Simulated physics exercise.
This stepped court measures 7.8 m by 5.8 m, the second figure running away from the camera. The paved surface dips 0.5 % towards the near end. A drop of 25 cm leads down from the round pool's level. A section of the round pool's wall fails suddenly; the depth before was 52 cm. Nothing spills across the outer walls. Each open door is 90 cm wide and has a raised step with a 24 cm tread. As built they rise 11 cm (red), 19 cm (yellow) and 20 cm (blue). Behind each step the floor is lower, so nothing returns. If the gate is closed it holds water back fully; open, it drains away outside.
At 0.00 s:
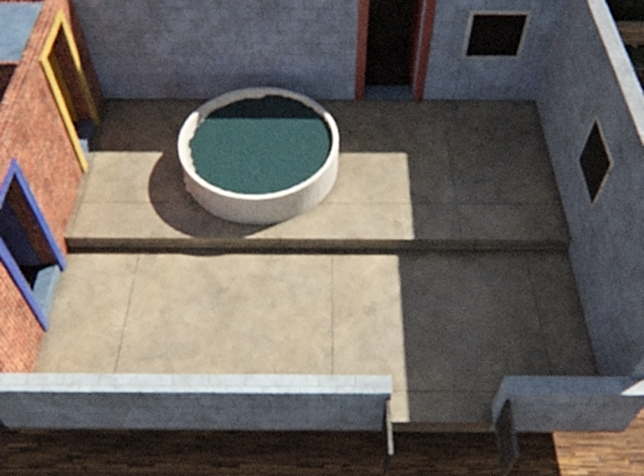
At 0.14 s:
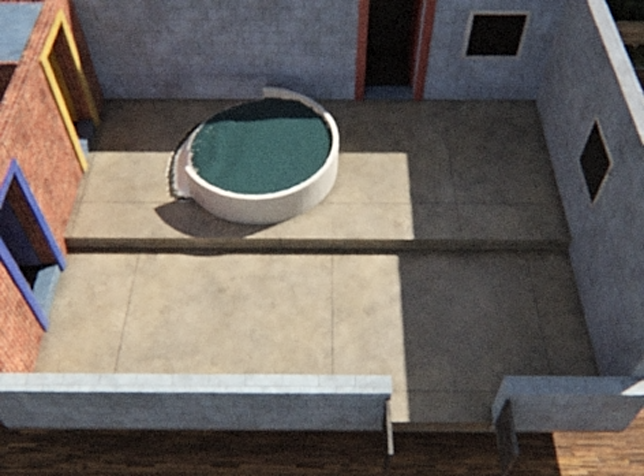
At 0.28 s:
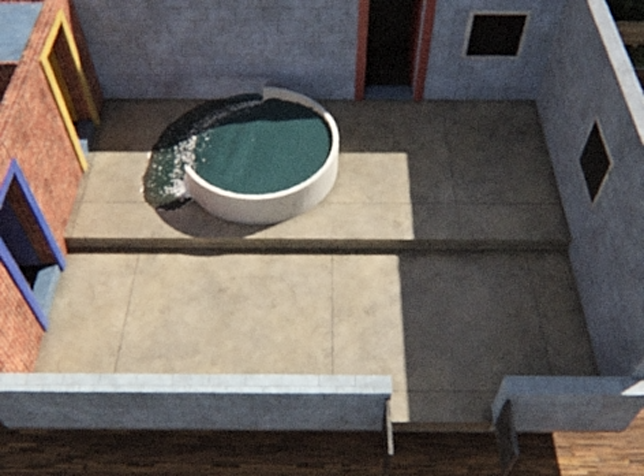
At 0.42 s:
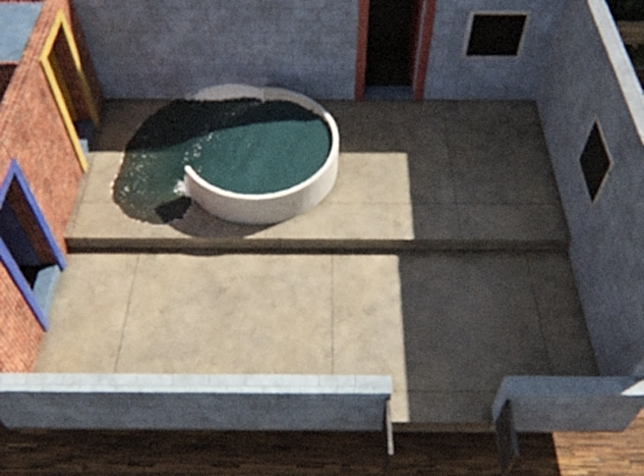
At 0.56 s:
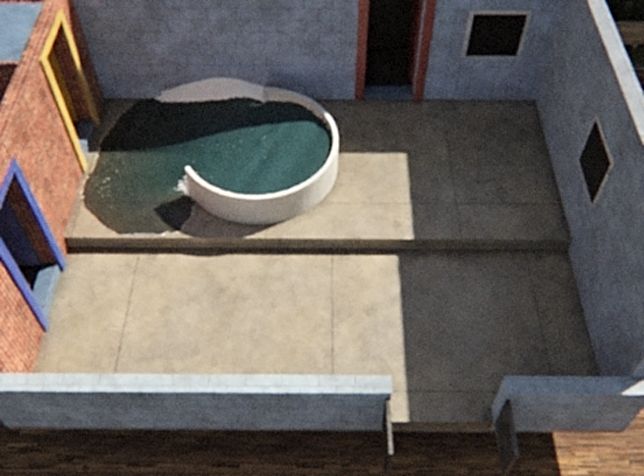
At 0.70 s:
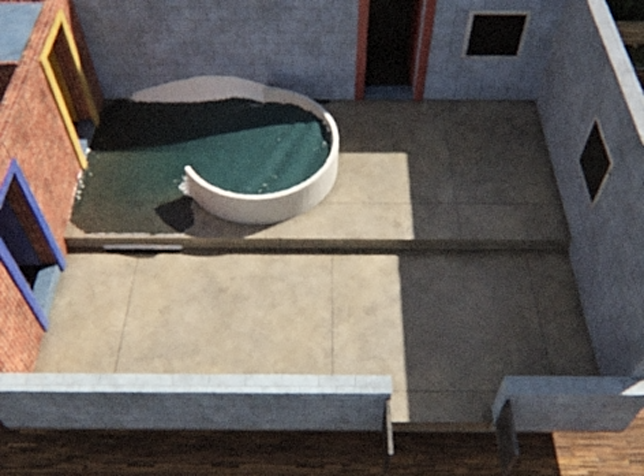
A paved, stepped court enclosed by grey walls and a red brick wall on the left is seen from high above by a still camera. A round white-walled pool of dark green water stands on the upper level, with a yellow-framed doorway and a blue-framed one to its left. The pool's left side gives way, and water pours out, foaming, then spreads leftward across the sunlit paving.
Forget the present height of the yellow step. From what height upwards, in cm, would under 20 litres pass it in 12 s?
About 31 cm.
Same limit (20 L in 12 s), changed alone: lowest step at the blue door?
About 6.0 cm at blue.
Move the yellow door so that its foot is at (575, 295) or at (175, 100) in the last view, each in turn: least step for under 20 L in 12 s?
Roughly 9.0 and 24 cm.
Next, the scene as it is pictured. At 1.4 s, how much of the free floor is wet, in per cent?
About 20 per cent.
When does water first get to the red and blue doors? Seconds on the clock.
Red 1.3 s, blue 1.3 s.
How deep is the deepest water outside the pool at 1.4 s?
Roughly 44 cm.
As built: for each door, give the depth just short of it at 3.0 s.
In cm: Red 3, yellow 29, blue 8.
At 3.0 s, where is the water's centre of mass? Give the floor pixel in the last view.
Around (180, 164).
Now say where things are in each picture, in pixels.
In the first picture, the round pool at (259, 143) is whole and still, 52 cm deep; the yellow door at (74, 101) is dry.
In the second picture, the gap is at (202, 132), the front 0.3 m out at (174, 194); the back of the round pool holds 52 cm.
In the third picture, water pours out at (202, 134) and has run 0.7 m, to (148, 194); about 9 cm deep outside, 52 cm at the back.
In the fourth picture, the front is at (117, 197), 1.2 m from the gap at (202, 135); 3.3 m2 of floor is wet, 52 cm left at the back.
In the fifth picture, the front is at (87, 197), 1.6 m from the gap at (202, 135); 4.9 m2 of floor is wet, 52 cm left at the back.
In the sixth picture, the gap is at (202, 136), the front 1.9 m out at (70, 217); the back of the round pool holds 49 cm; water is at the yellow door at (74, 101).
After 1.4 s water covers 20 % of the floor, deepest (44 cm) near (109, 120); 32 cm at the yellow door, 2 litres in over its 19 cm step.
After 3.0 s water covers 35 % of the floor, deepest (29 cm) near (88, 156); 29 cm at the yellow door, 110 litres in over its 19 cm step.
After 12.0 s water covers 85 % of the floor, deepest (12 cm) near (564, 405); 6 cm at the yellow door, 128 litres in over its 19 cm step.
At the yellow door as built, the water arrived by 0.7 s and peaked near 38 cm at 1.8 s.
Run again over the same 12 s with other heights there, 33 litres in over 28 cm, 3 litres over 37.5 cm. The limit of 20 litres is kept from about 31 cm up.
